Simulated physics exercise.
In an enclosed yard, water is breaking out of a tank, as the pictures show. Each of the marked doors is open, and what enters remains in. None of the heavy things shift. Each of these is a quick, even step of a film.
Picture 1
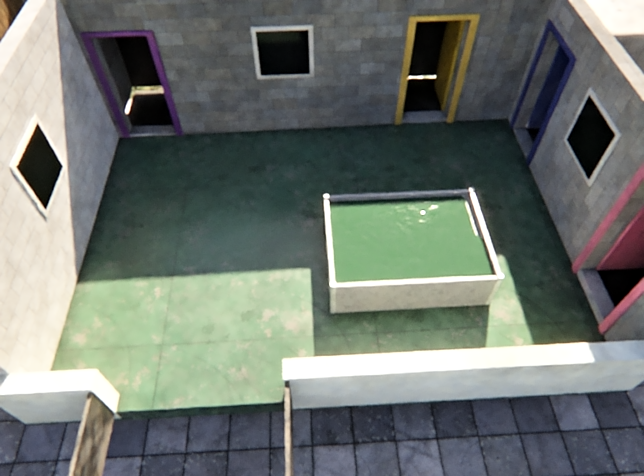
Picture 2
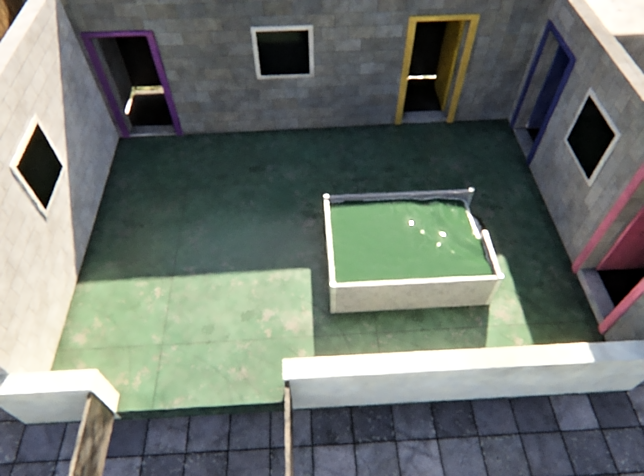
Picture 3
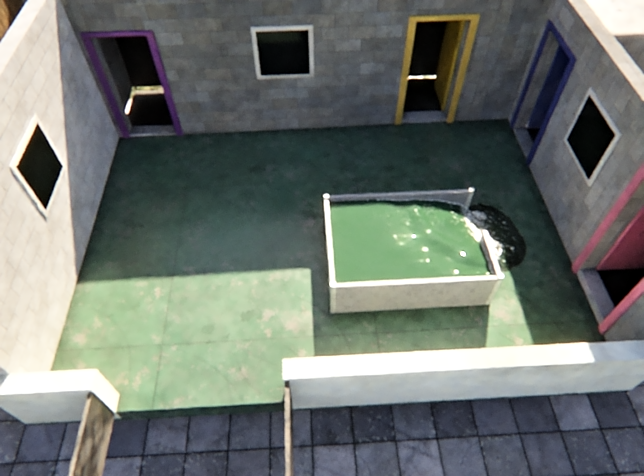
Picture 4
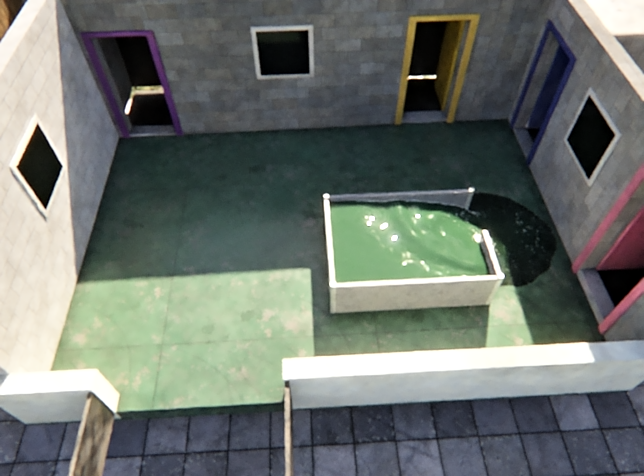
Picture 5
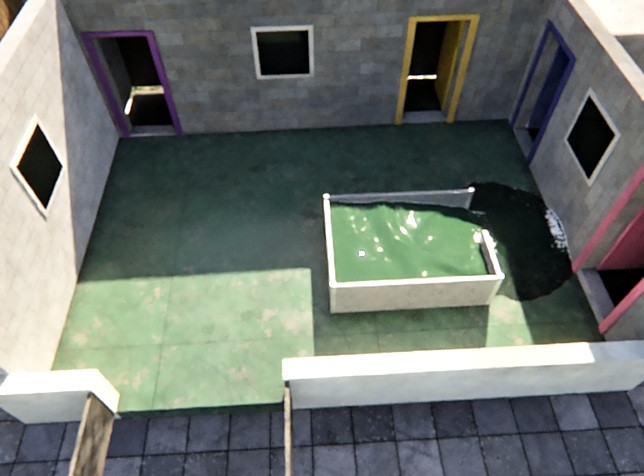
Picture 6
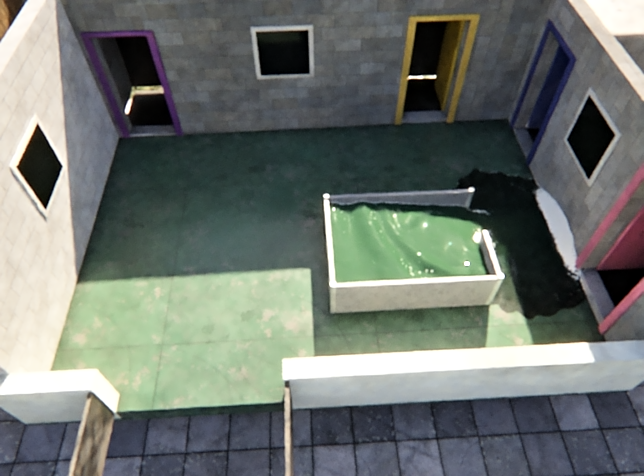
Water bursts from the right side of a tank and spreads across the green yard floor.
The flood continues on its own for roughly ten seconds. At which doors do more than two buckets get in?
In order: Yellow door: Limit not exceeded, blue door: Limit exceeded, purple door: Limit not exceeded, pink door: Limit not exceeded.
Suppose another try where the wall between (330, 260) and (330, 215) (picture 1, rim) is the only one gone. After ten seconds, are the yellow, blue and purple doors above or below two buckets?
The yellow door remains within the limit, the blue door remains within the limit and the purple door tops the limit.
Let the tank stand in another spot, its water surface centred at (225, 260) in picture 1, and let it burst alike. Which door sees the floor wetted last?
My answer: The door marked purple.
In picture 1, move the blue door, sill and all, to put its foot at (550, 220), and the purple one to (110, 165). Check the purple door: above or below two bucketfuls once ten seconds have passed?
Purple does not overflow.
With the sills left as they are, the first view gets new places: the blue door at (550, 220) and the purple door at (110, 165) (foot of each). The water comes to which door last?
That's the purple-painted one.
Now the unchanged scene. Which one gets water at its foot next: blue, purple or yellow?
That would be the blue one.
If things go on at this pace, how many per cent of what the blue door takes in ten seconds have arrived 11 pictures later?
Near 5 in a hundred.
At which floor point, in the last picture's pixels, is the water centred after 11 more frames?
At about (452, 247).
A moment on, water covers 10 % of the floor; the yellow door not reached, the blue door wet at the sill, nothing in, the purple door not reached, the pink door wet at the sill, nothing in.
Next, water covers 20 % of the floor; the yellow door wet at the sill, nothing in, the blue door under two buckets in, the purple door not reached, the pink door under two buckets in.
Then, water covers 35 % of the floor; the yellow door under two buckets in, the blue door over two buckets in, the purple door not reached, the pink door under two buckets in.
Later, water covers 85 % of the floor; the yellow door under two buckets in, the blue door over two buckets in, the purple door wet at the sill, nothing in, the pink door under two buckets in.
In the end, water covers 95 % of the floor; the yellow door under two buckets in, the blue door far over two buckets in, the purple door wet at the sill, nothing in, the pink door under two buckets in.
